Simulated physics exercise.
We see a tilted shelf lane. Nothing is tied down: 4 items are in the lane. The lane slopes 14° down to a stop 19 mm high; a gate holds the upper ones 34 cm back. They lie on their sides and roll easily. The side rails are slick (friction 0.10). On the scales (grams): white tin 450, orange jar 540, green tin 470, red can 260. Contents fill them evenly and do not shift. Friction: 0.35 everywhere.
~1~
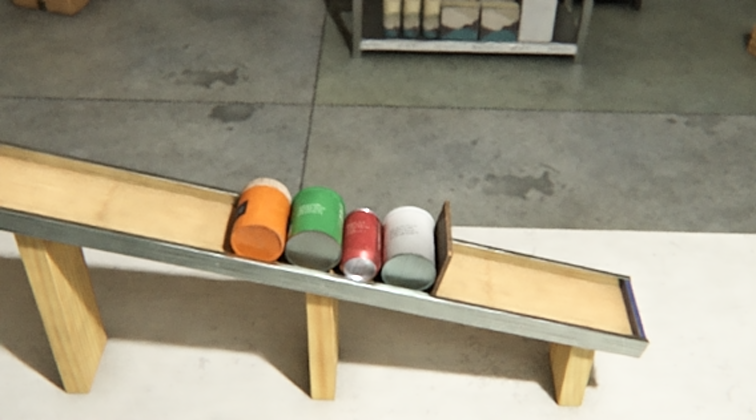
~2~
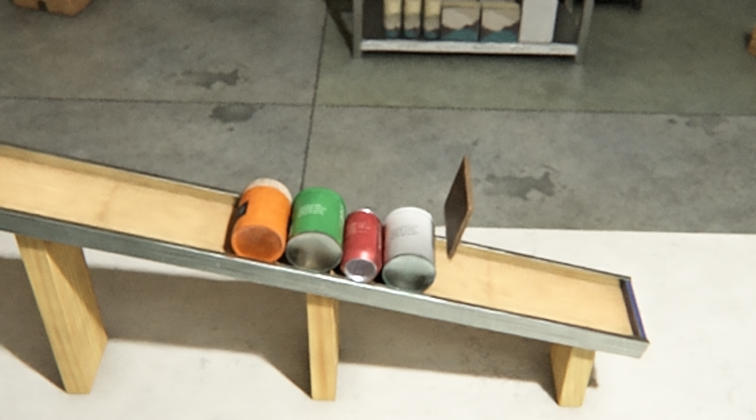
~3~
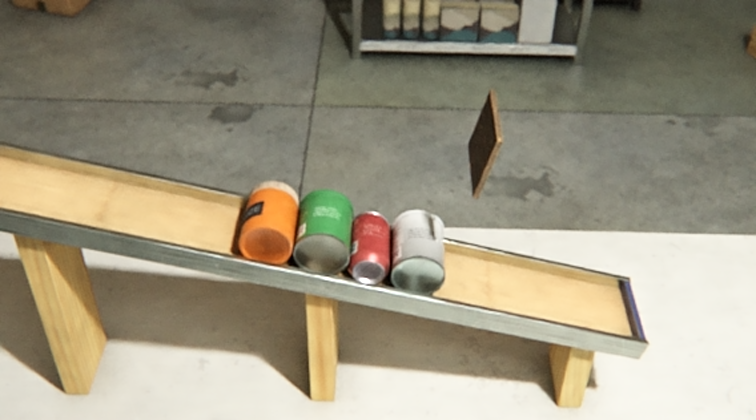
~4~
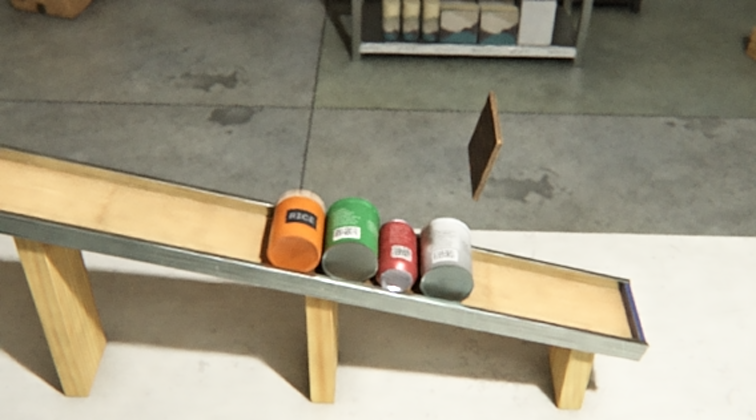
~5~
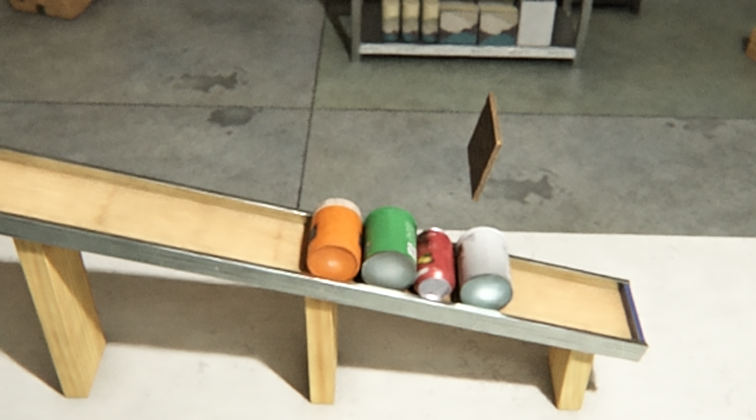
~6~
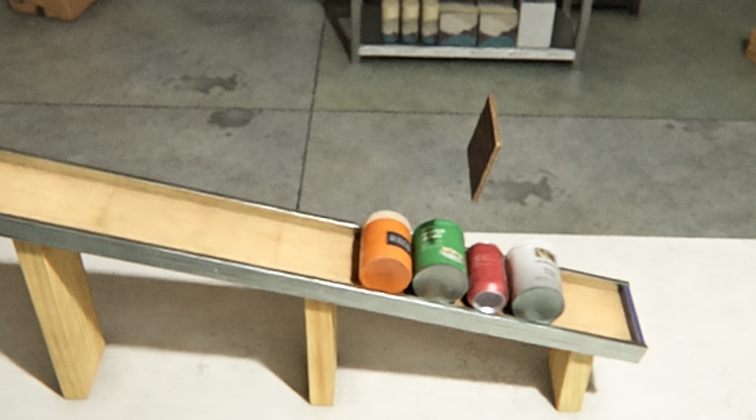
The footage shows an orange jar, a green tin, a red can and a white tin lying against a gate in a sloping lane; the gate lifts away, and the four roll together down the lane to the right.
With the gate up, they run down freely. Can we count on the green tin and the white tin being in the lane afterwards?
The green tin is caught by the stop and the white tin goes over the stop.
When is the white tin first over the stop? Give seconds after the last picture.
Near 0.2 s.
Then, 0.10 s later than the last frame, leader 4 cm from the stop; white tin near (587, 293); green tin near (490, 273).
Then, 0.30 s later than the last frame, white tin now over the stop; green tin near (583, 289).
Then, 0.50 s later than the last frame, red can now over the stop; green tin near (612, 298).
Then, 0.70 s later than the last frame, green tin at a standstill near (623, 297); orange jar at a standstill.
When it is over, over the stop, white tin and red can; the other 2 in the lane. In the last view, green tin near (623, 297).
